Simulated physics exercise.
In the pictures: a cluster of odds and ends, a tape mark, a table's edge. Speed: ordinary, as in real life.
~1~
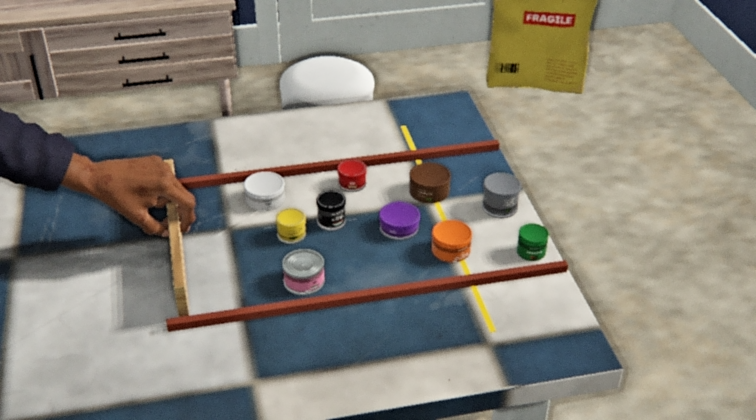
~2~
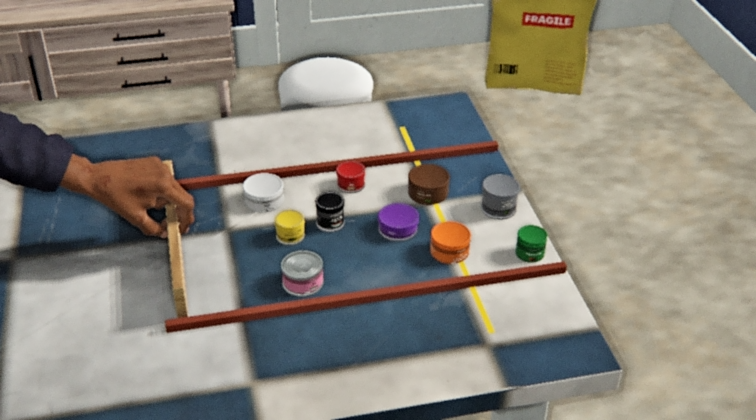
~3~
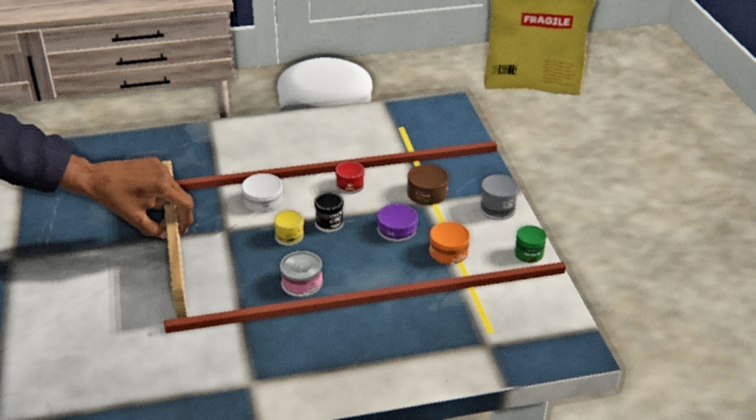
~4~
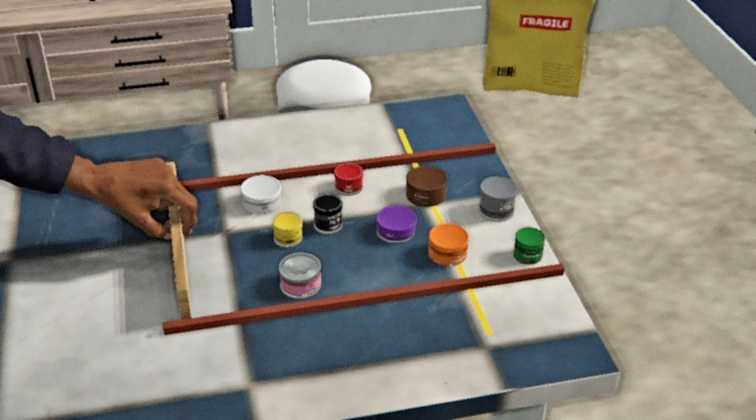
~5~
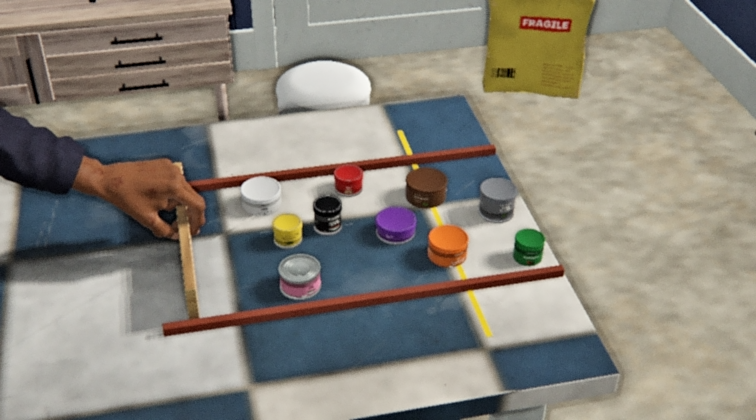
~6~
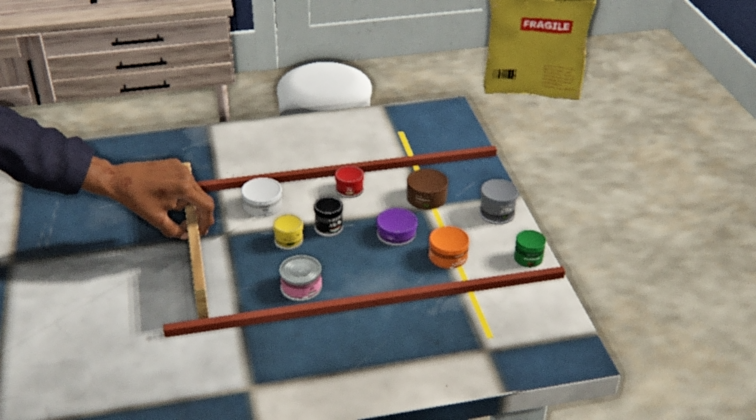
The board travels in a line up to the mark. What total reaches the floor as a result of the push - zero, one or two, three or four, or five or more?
The total on the floor is zero.
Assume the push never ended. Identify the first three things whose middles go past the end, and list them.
Grey tin, green tub, orange tub.
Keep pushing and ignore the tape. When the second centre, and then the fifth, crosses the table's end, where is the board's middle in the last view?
I'd say close to (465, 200), and after that close to (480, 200).
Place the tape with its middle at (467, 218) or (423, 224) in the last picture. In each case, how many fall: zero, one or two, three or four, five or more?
At each place: One to two and no fall at all.
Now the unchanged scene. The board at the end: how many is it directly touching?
Counting them up gives 4.
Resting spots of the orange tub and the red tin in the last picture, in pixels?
The orange tub comes to rest at (508, 240), and the red tin comes to rest at (463, 161).
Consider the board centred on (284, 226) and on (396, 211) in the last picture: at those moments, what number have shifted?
One spot: 3. Other spot: 8.
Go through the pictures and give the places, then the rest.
In the first picture, green tub (533, 242); grey tin (501, 195); brown tub (430, 183); board (176, 235); tape (442, 216).
In the second picture, grey tin (500, 197); board (174, 236).
In the third picture, brown tub (428, 185); white tub (263, 194).
In the fourth picture, green tub (529, 246); yellow pot (288, 230).
In the fifth picture, grey tin (498, 201); red tin (349, 181).
In the sixth picture, green tub (530, 249); grey tin (498, 202); brown tub (427, 189); board (194, 238); tape (440, 222).
Soon after, none off yet; green tub at rest near (530, 249); grey tin at rest near (498, 202); brown tub at rest near (427, 189).
Then, none off yet; green tub at rest near (530, 249); grey tin at rest near (498, 202); brown tub moving near (437, 190).
At rest, the number that fall off is zero.
